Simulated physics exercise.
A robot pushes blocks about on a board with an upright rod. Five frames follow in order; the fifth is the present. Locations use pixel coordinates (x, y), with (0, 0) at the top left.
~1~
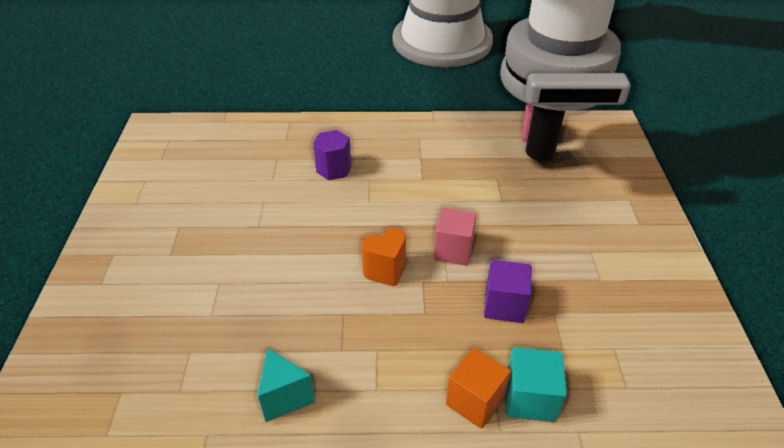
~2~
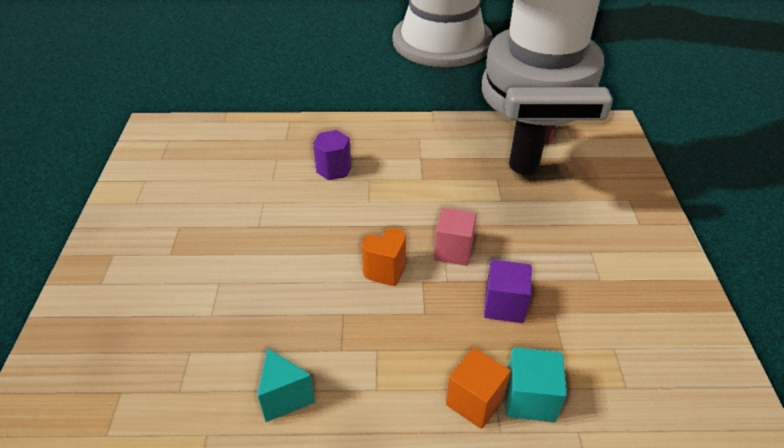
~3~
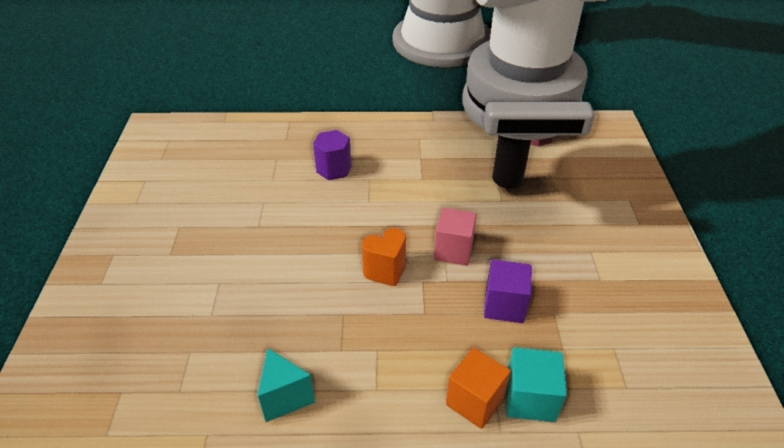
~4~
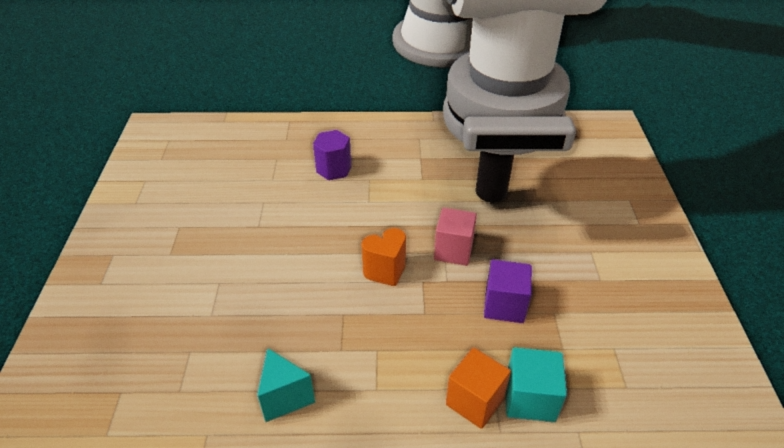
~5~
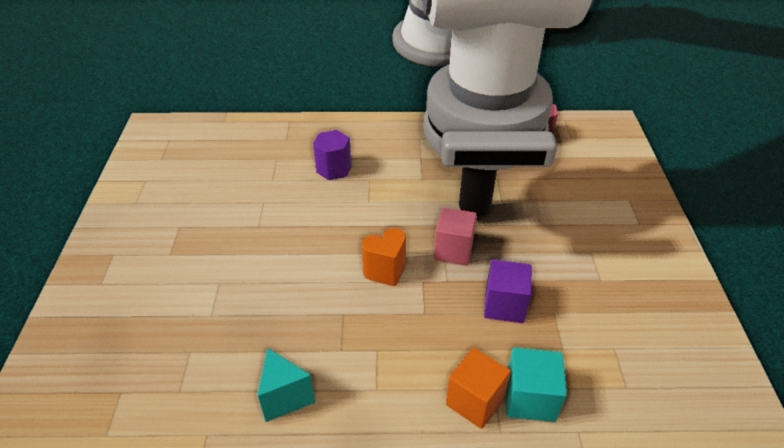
A robot arm's black upright rod moves steadily down and left from the top right of a wooden board, drawing close behind the pink block, while the orange heart-shaped block and the purple and teal blocks stay still.
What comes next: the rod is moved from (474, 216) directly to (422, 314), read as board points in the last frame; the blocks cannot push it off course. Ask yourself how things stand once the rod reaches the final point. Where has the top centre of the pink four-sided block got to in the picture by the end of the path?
I'd place it at (388, 299), taking the centre of its top.
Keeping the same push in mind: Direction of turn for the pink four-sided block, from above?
From the top, the block rotates clockwise.
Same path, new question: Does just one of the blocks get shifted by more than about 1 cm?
Yes, it checks out.
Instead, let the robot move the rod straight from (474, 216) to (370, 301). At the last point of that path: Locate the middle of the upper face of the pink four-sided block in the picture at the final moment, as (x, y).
It should be at about (444, 256).
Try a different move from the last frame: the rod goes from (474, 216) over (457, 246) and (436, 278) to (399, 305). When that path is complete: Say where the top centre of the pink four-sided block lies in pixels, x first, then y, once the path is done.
Roughly at (382, 305).
What follows on the original path. One third of the way, rod at (459, 236); pink four-sided block at (443, 238), turned 15° clockwise.
Two thirds of the way, rod at (442, 268); pink four-sided block at (418, 269), turned 35° clockwise.
At the end, rod at (423, 304); orange heart-shaped block not moved; pink four-sided block at (388, 299), turned 60° clockwise.
